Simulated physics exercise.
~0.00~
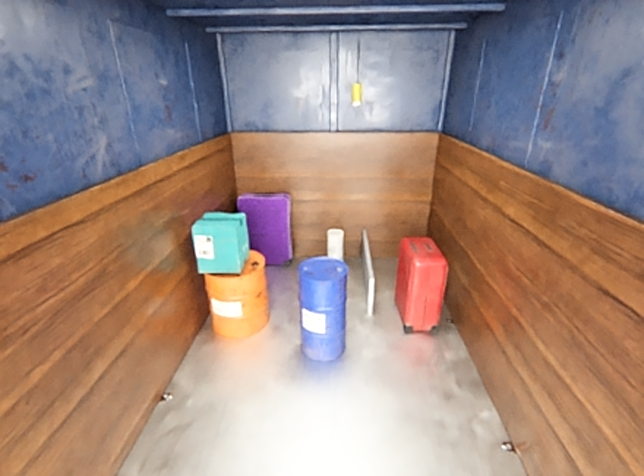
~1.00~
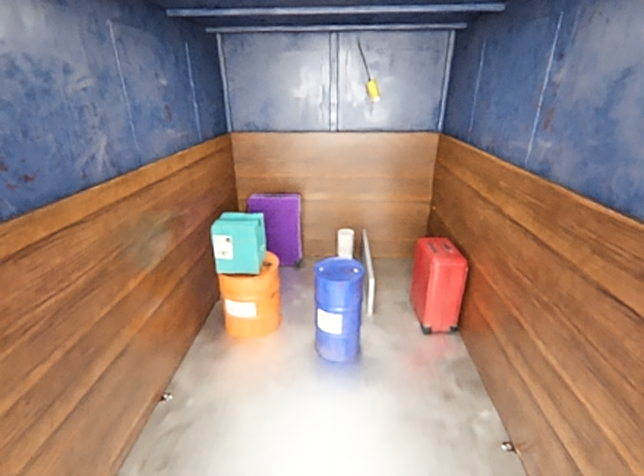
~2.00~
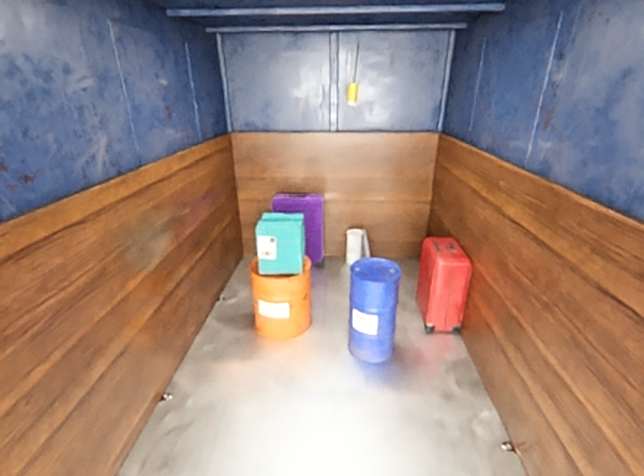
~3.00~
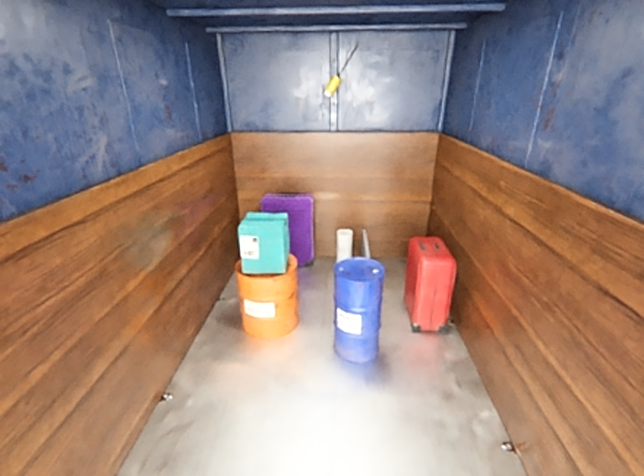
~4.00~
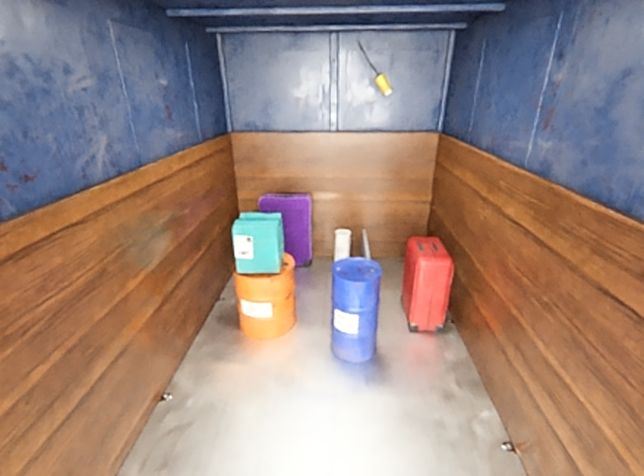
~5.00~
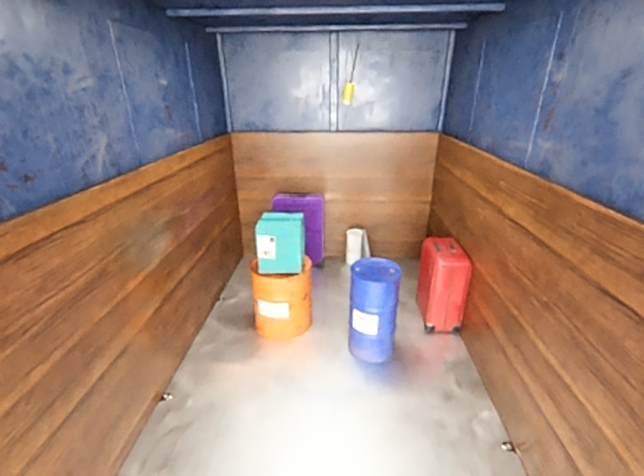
At first, a turquoise box sits on an orange drum in a wood-lined bay, with a blue drum, a white canister, a purple case and a red case standing nearby as a yellow lamp hangs at the back. The load slides to the right, the turquoise box riding along on its drum, while the lamp swings. Next, everything shifts a little way back to the left, and the box and canister edge slightly farther that way. Then the whole group slides right again. It ends with everything still upright, right of where it began, and the box still on the orange drum.
